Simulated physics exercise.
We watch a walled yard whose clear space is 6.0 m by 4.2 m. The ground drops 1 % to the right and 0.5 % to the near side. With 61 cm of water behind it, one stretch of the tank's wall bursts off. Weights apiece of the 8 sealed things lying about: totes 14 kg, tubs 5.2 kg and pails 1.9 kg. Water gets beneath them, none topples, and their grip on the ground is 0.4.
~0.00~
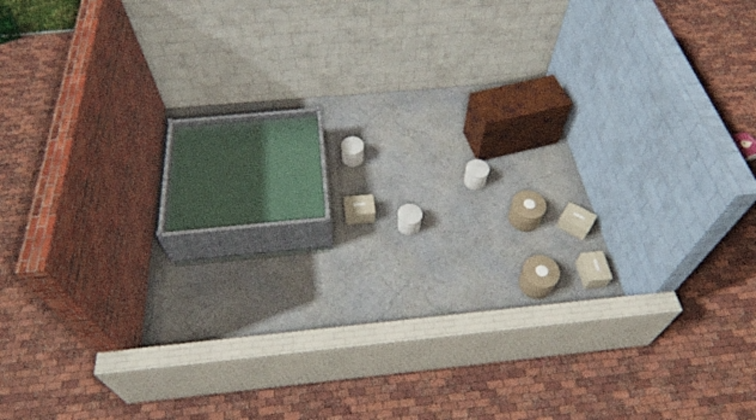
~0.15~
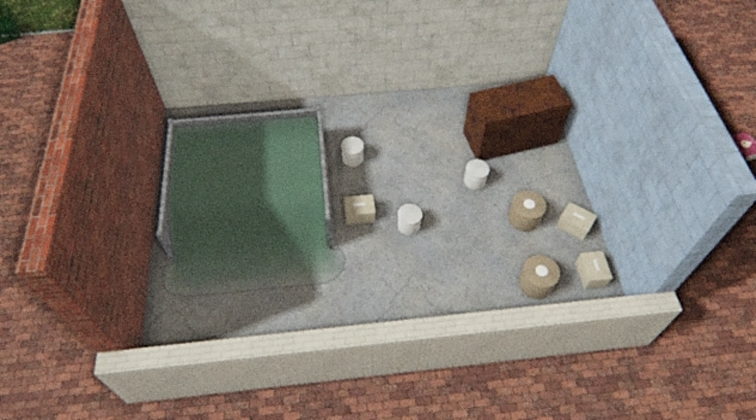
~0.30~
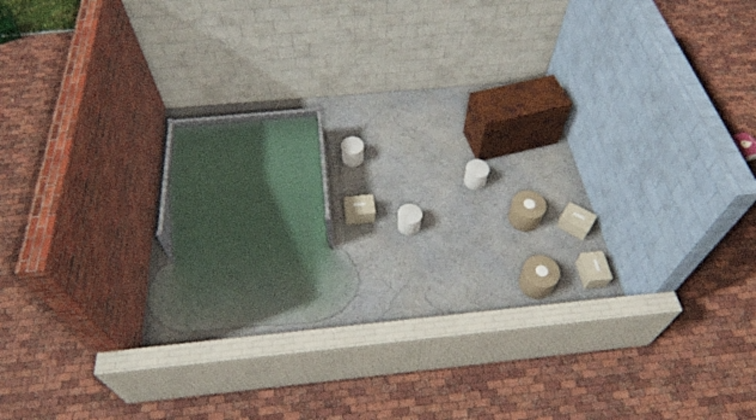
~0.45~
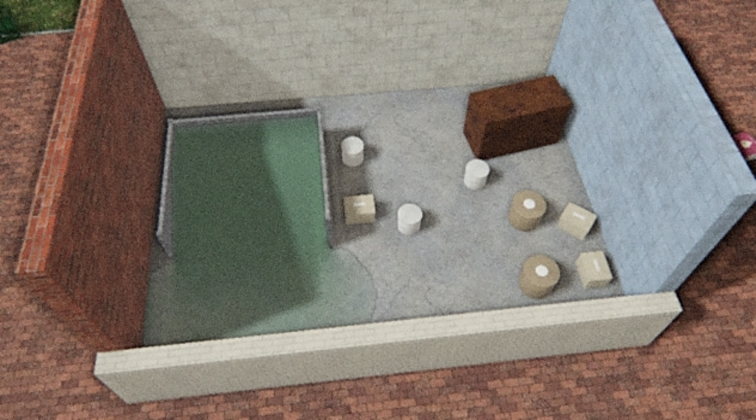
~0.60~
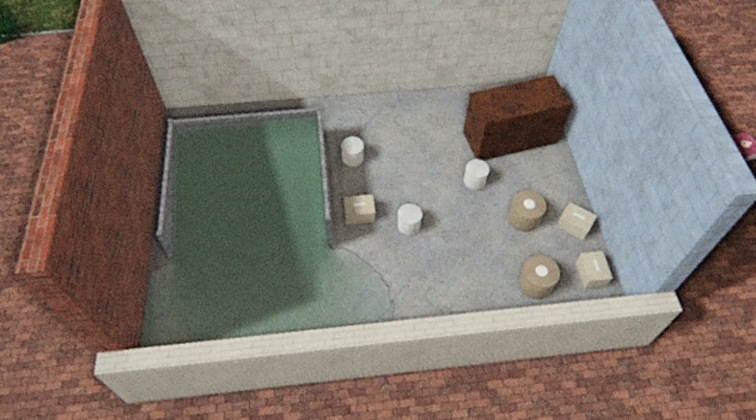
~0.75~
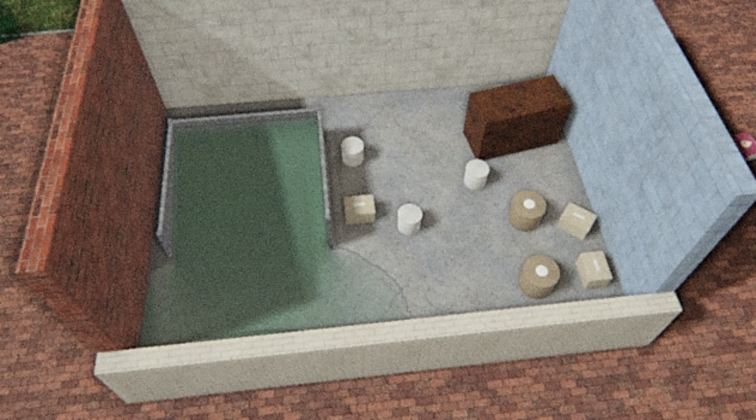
In a walled yard, a tank's near wall gives way and green water spreads across the ground.
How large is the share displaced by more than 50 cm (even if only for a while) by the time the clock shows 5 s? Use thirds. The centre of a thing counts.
Share: One to two thirds.
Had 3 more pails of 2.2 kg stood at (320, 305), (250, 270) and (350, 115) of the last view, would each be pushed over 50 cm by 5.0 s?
In turn: Over, past it, past it.
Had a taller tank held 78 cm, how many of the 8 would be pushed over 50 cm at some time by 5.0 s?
In that case 6 of them.
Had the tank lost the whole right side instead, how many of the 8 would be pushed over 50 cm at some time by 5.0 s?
Then 8.
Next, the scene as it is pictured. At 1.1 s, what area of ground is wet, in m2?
About 8.5 m2.
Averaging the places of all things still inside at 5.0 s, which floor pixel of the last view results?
Near (469, 176).
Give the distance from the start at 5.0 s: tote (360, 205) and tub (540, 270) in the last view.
In turn: 0 cm, 200 cm.
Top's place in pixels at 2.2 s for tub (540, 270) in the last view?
Around (572, 251).
After 1.1 s 0 of 8 are over 50 cm from their spots; 0 afloat.
After 2.2 s 0 of 8 are over 50 cm from their spots; 1 afloat.
After 3.5 s 5 of 8 are over 50 cm from their spots; 5 afloat.
After 5.0 s 5 of 8 are over 50 cm from their spots, and 5 have been at some point; 6 afloat.
